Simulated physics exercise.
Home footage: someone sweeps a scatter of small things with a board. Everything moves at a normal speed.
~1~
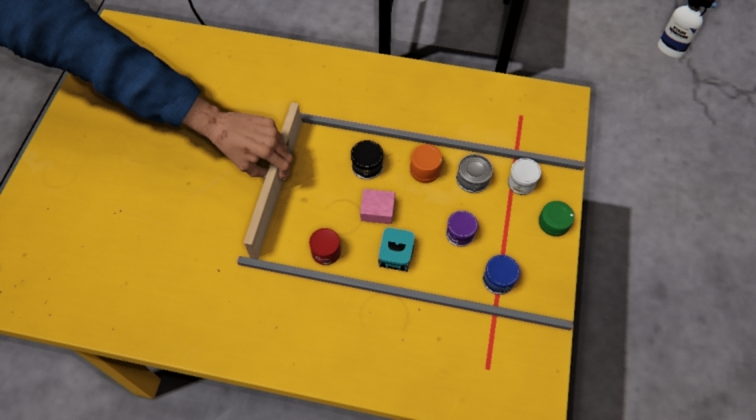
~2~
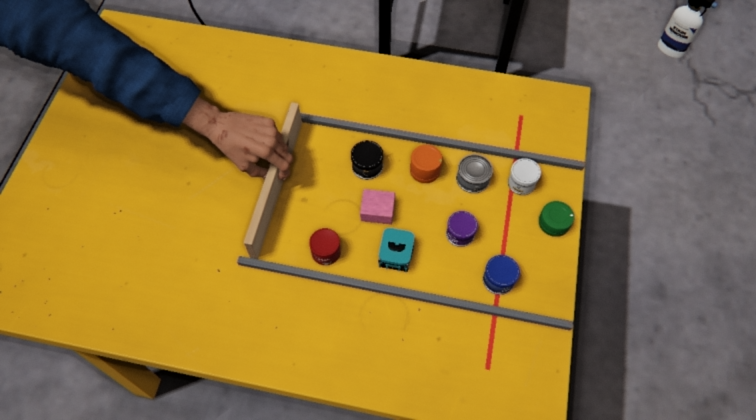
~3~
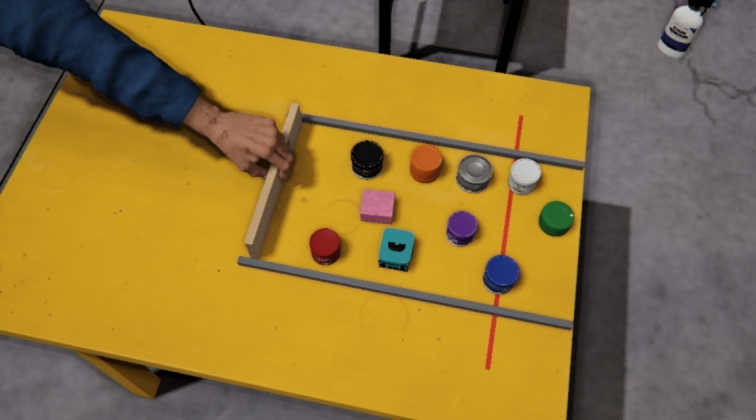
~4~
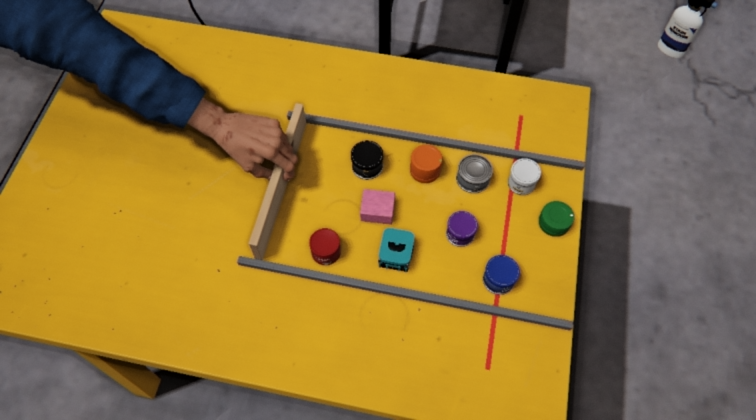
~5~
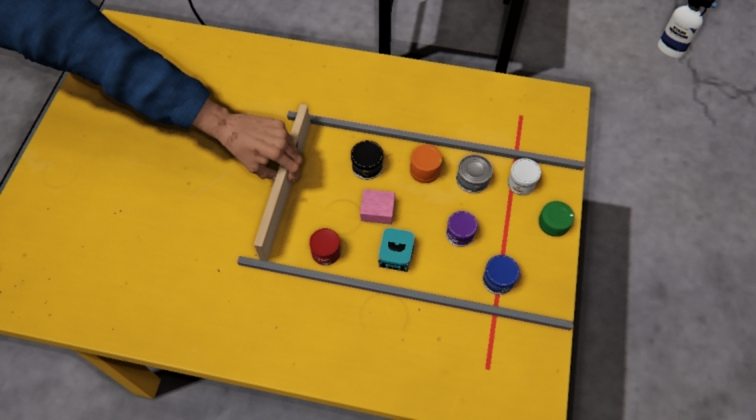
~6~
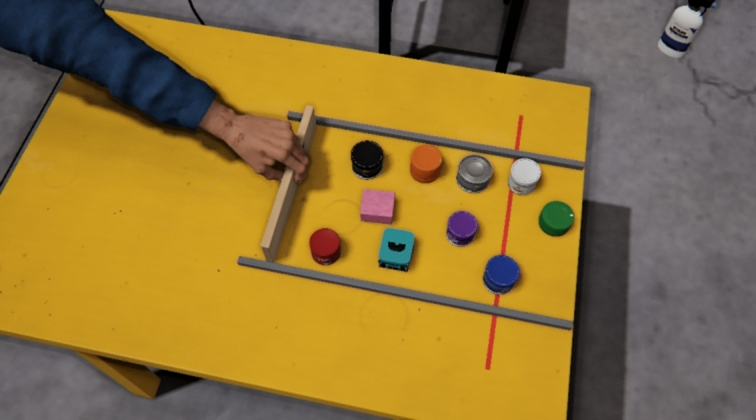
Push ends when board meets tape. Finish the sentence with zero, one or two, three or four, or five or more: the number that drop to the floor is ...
The number that drop to the floor is one or two.
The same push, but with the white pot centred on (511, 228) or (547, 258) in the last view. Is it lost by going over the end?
One after the other: It keeps its spot; it keeps its spot.
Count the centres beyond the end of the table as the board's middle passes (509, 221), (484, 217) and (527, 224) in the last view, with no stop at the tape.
In order: 1, 0, 1.
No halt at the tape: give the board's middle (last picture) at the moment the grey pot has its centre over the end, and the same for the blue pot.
Around (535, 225) first and around (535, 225) second.
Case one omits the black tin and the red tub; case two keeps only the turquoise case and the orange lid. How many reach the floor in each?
The first try gives 1, the second gives 1.
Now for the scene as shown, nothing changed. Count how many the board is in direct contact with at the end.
The number is 5.
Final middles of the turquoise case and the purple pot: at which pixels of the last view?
You'll find the turquoise case at roughly (525, 266) and the purple pot at roughly (554, 246).
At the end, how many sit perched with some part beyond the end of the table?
Tally: 0.
Soon after, none off yet; green lid at rest near (556, 219); white pot at rest near (524, 177); blue pot at rest near (501, 275).
In the end, the number that fall off is one or two; gone, white pot.
